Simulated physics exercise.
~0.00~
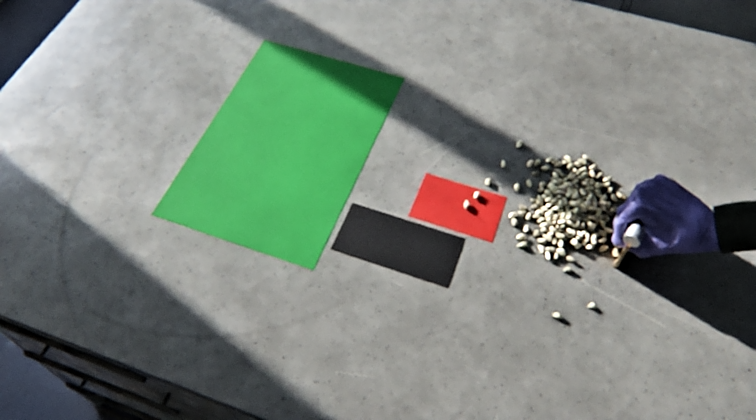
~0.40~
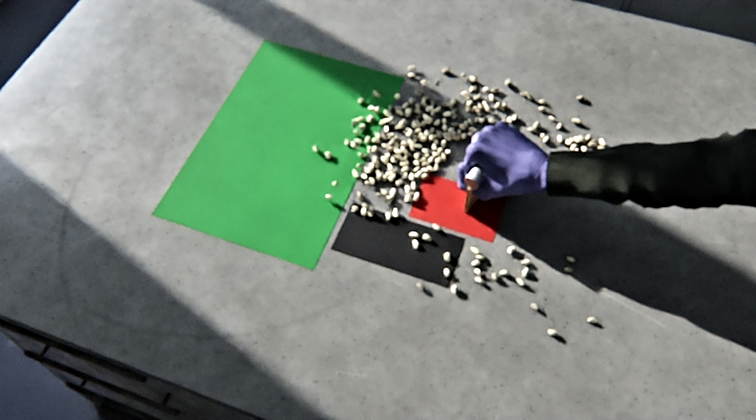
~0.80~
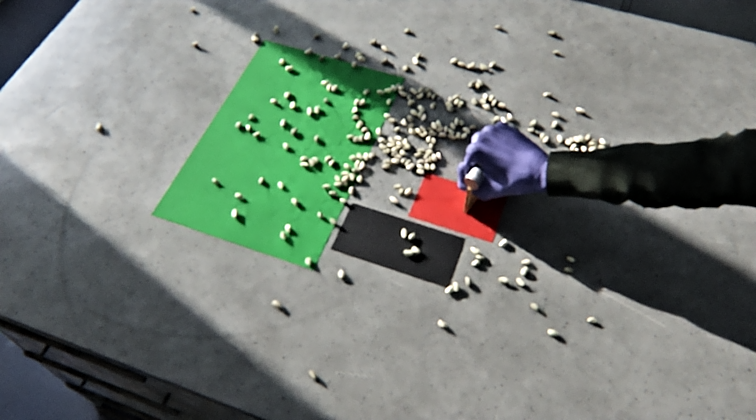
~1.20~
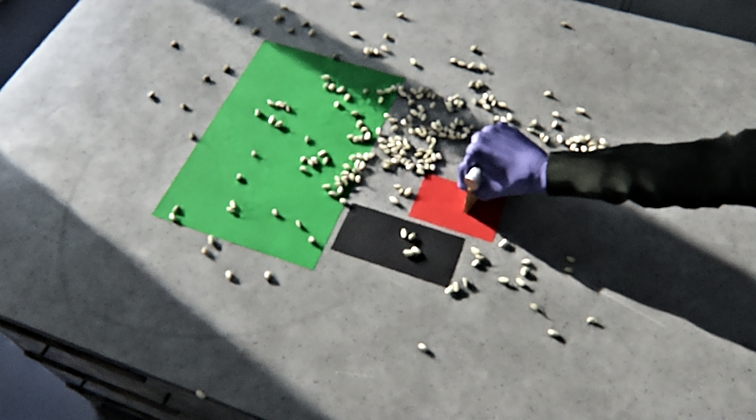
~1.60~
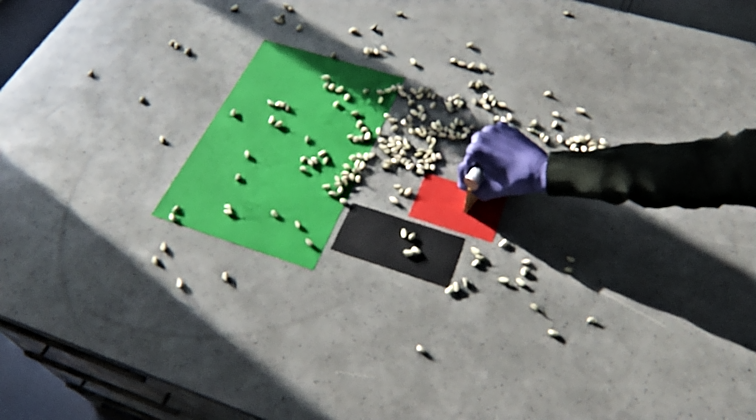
A purple-gloved hand in a dark sleeve holds a small scraper beside a heap of white beans at the right of a grey, partly shadowed surface, seen from above at an angle. A large green sheet lies left of centre, with a smaller black one and a small red one to its right. The hand pushes the heap leftwards and stops at the red sheet. The beans spread ahead of it, many scattering over the green sheet and some rolling beyond. At the end the hand stays still, with beans strewn widely, mostly on bare surface.
